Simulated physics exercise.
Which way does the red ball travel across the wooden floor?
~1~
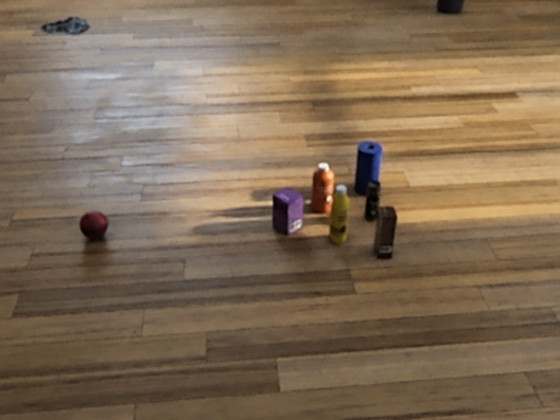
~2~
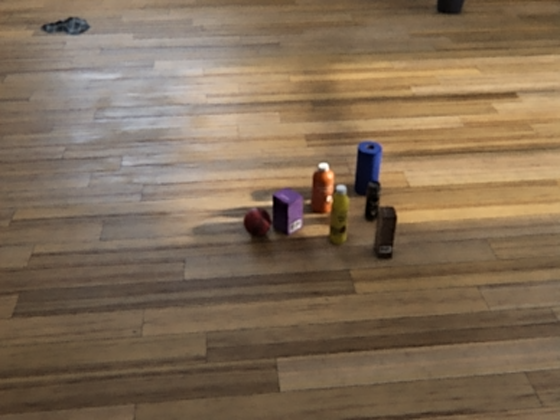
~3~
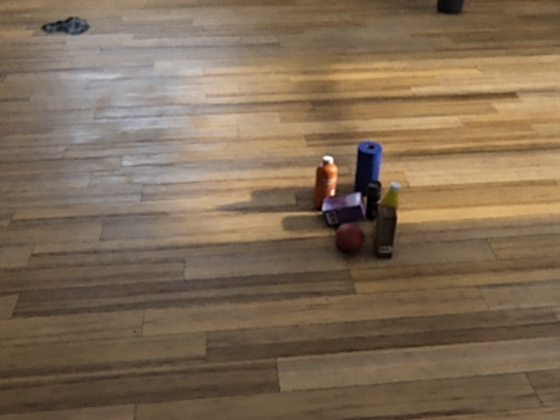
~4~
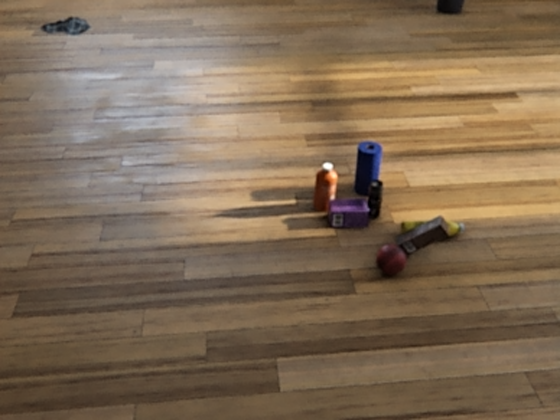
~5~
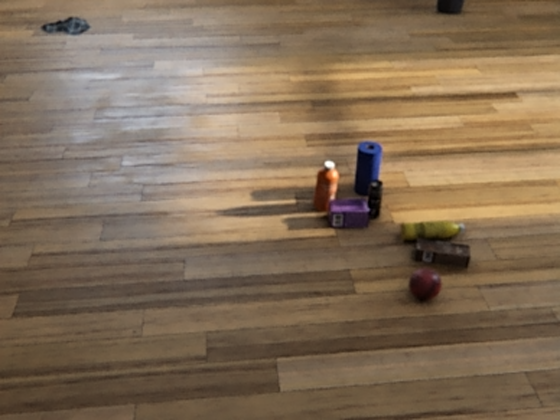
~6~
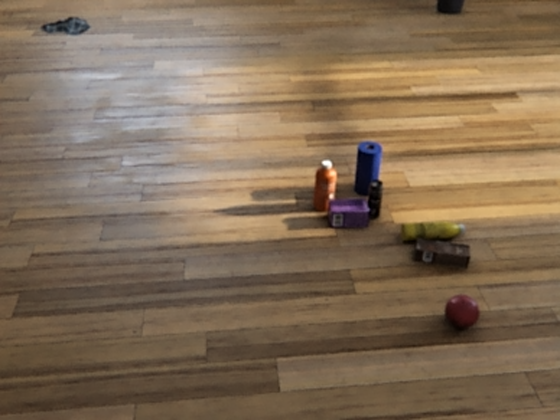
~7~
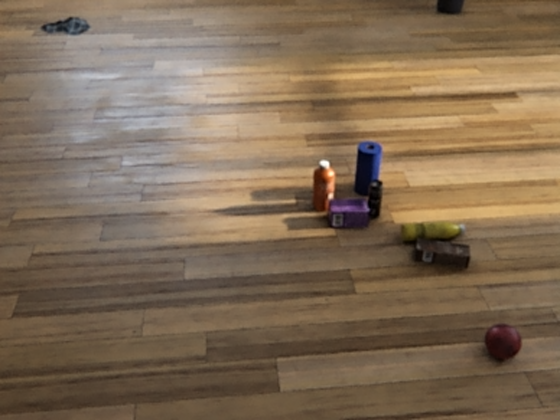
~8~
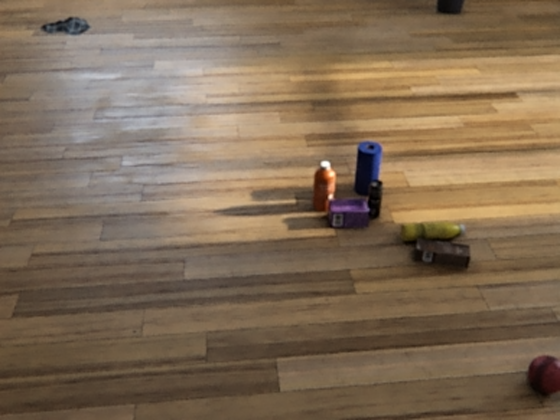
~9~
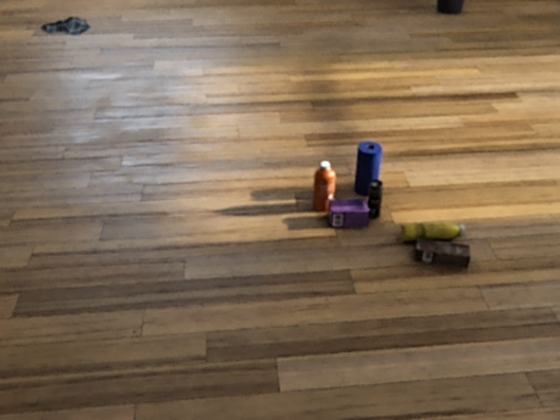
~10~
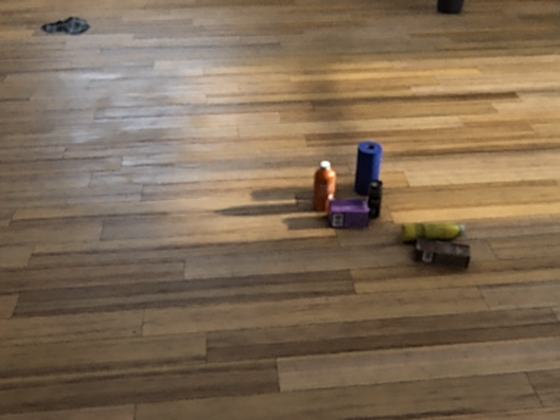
The red ball moves to the right.
In this clip, a red ball rolls right across a wooden floor into a group of standing objects, knocking over a purple carton, a yellow bottle and a brown carton, then rolls out of view at the lower right while the orange bottle, blue roll and black can remain upright.
